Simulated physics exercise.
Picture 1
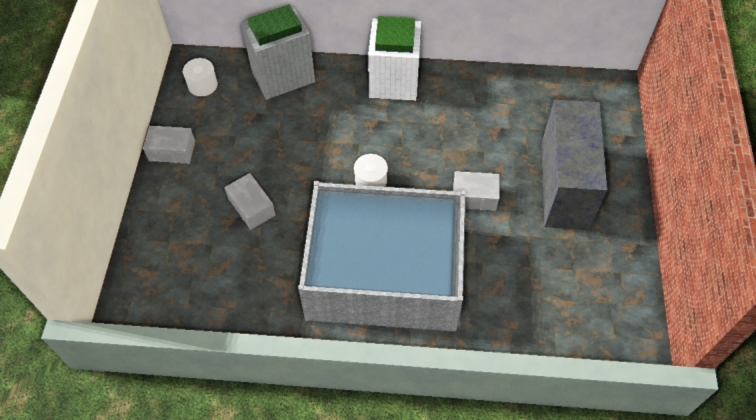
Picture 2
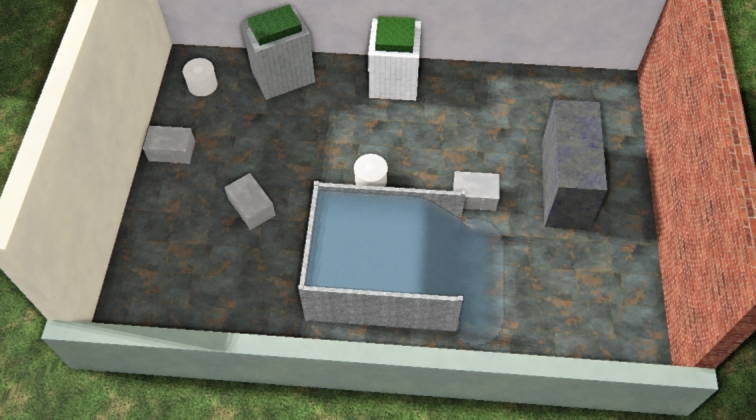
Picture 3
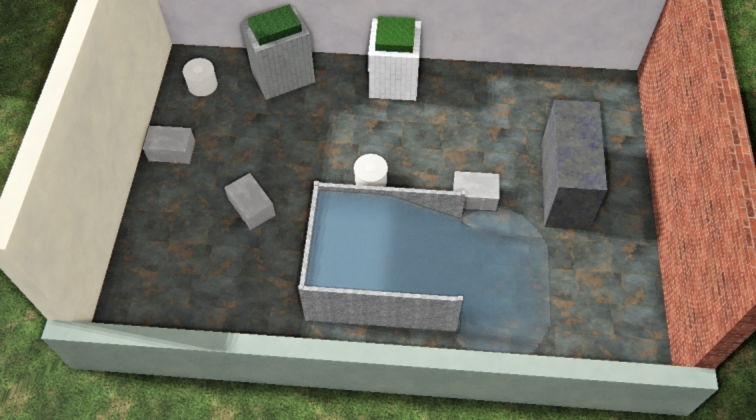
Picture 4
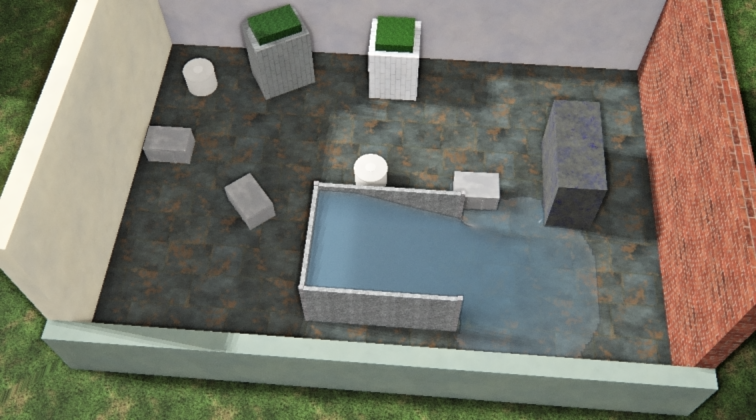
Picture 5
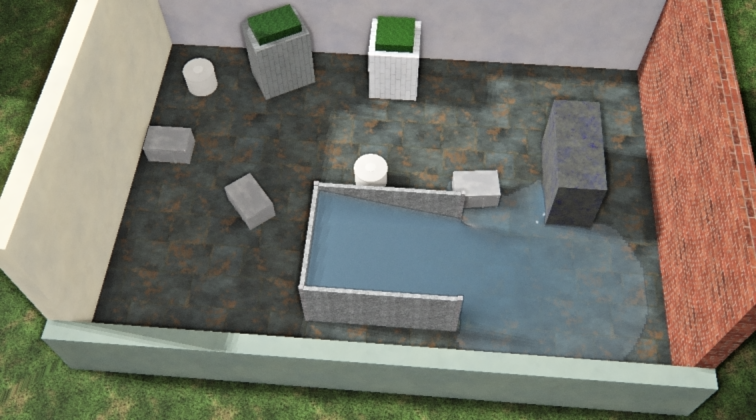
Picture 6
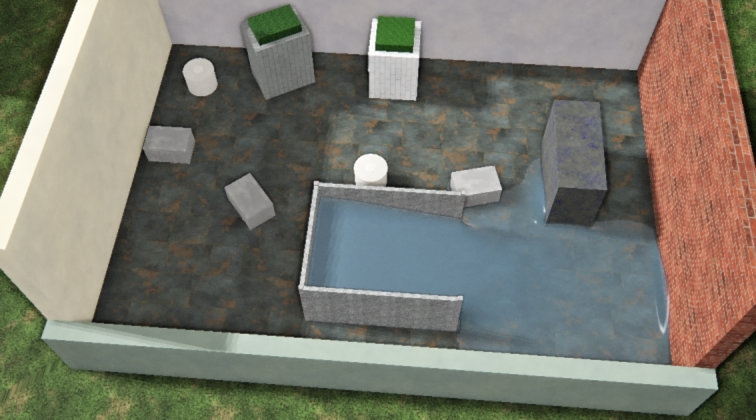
Water pouring from an open-sided tank, spreading right across a walled yard to the brick wall and nudging a pale block.
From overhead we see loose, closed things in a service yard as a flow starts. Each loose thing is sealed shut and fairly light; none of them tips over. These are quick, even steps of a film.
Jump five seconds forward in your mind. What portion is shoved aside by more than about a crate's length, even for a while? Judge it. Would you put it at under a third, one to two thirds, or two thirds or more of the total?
The portion knocked well out of place is smaller than a third.
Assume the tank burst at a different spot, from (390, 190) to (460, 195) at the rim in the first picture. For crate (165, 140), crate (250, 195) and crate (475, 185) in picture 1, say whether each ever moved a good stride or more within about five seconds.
First beyond that mark, then under that mark, then beyond that mark.
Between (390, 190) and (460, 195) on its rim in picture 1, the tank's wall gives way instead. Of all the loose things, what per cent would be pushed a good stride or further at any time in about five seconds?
Near 40 %.
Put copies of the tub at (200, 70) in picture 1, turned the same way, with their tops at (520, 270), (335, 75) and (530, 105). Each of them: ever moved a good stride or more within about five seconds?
Shoved clear, stays put, shoved clear.
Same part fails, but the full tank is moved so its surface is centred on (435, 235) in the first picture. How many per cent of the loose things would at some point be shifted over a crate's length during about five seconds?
Around 0 %.
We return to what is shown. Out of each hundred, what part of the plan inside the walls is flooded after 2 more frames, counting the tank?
It comes to some 25 in a hundred.
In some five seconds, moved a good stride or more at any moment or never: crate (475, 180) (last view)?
I'd say it travels that far.
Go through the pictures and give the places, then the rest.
The first picture shows a crate at (477, 185), on the bottom; a tub at (198, 70) rests on the ground; 0 of 5 have shifted.
The second picture shows a crate at (477, 185), on the bottom; a tub at (198, 70) rests on the ground; 0 of 5 have shifted.
The third picture shows a crate at (477, 185) rests on the ground; a tub at (198, 70), on the bottom; 0 of 5 have shifted.
The fourth picture shows a crate at (477, 185) rests on the ground; a tub at (198, 70) rests on the ground; 0 of 5 have shifted.
The fifth picture shows a crate at (477, 183), on the bottom; a tub at (198, 70), on the bottom; 0 of 5 have shifted.
The sixth picture shows a crate at (477, 181), on the bottom, close to its start; a tub at (198, 70) rests on the ground; 1 of 5 have shifted.
A moment on, 0 of 5 are well off their spots; 0 afloat.
Next, 0 of 5 are well off their spots; 0 afloat.
Later, 0 of 5 are well off their spots; 0 afloat.
In the end, 1 of 5 are well off their spots, and 1 have been at some point; 1 afloat.
